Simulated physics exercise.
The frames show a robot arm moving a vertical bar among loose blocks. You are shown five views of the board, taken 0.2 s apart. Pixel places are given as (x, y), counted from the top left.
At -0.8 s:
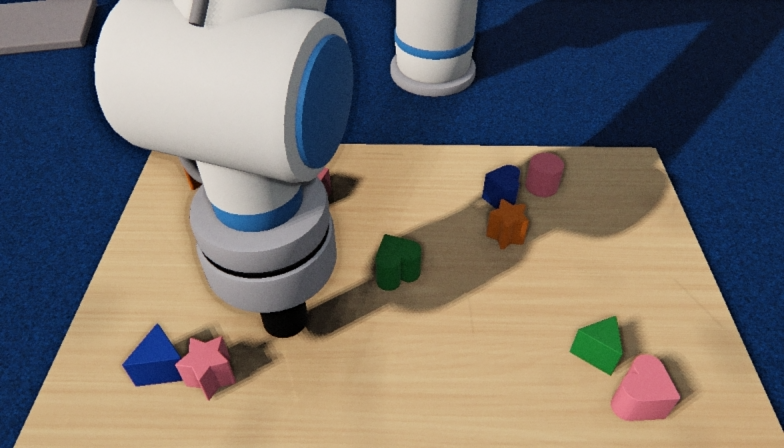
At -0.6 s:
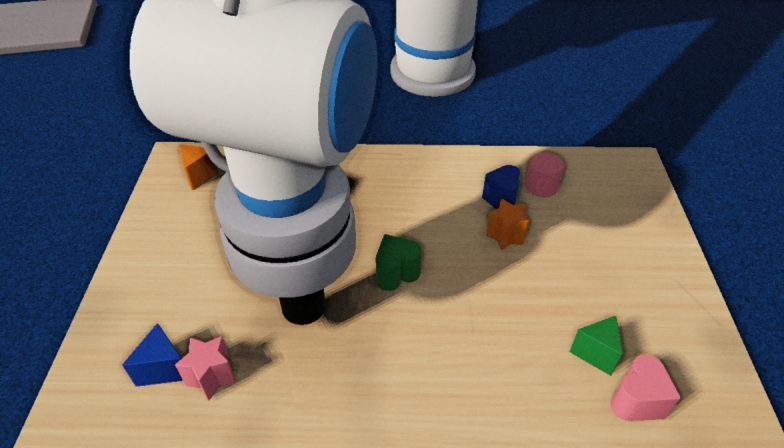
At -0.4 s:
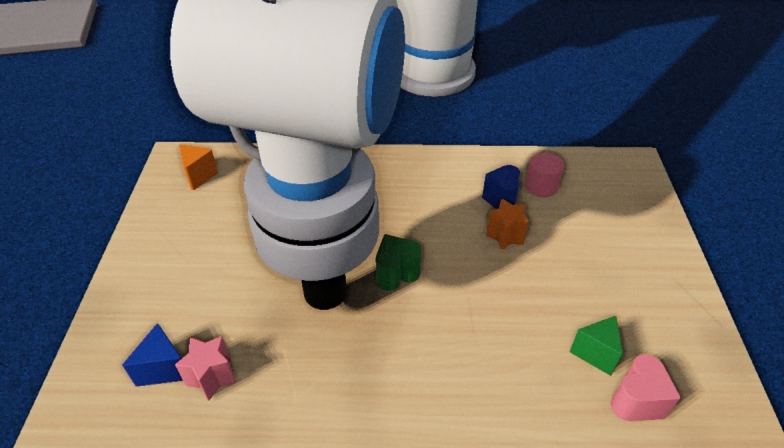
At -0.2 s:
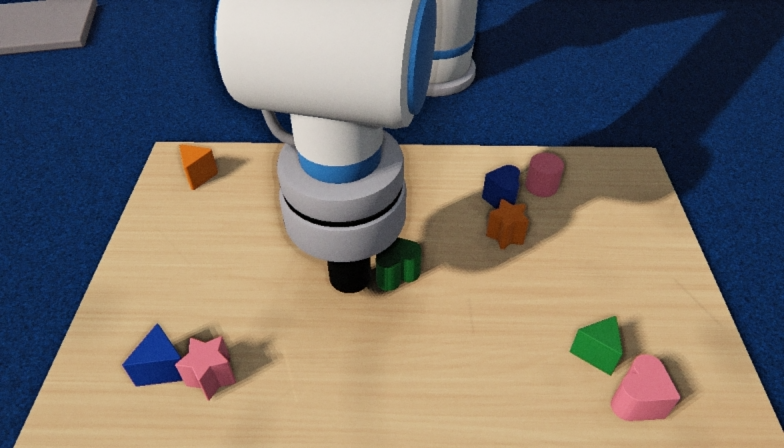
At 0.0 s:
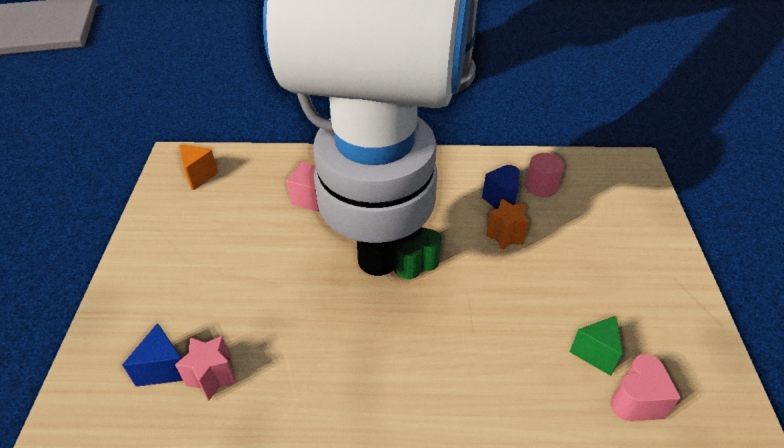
On a wooden board scattered with colored blocks, a white robot arm moves its black vertical bar right and slightly away from the viewer, reaching the green heart block and nudging it a short way right while the other blocks stay still.
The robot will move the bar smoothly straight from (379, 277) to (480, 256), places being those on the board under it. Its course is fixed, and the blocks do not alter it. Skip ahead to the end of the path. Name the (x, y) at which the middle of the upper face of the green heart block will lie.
I'd guess (484, 207).
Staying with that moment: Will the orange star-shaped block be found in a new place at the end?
Answer: Yes.
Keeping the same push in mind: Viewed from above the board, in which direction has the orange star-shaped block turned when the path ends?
Rotates clockwise.
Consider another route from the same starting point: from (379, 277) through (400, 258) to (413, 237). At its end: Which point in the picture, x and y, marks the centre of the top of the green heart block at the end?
Top centre: (457, 214).
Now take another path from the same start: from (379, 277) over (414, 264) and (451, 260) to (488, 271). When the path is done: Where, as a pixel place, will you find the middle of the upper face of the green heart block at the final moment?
Expect it around (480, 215).
On the path given first. One third of the way, bar (416, 253); green heart block (446, 227), turned 25° anticlockwise.
Two thirds of the way, bar (449, 246); green heart block (468, 217), turned 70° anticlockwise.
At the end, bar (483, 239); green heart block (484, 207), turned 100° anticlockwise; blue heart block still; orange star-shaped block (518, 206), turned 20° clockwise.
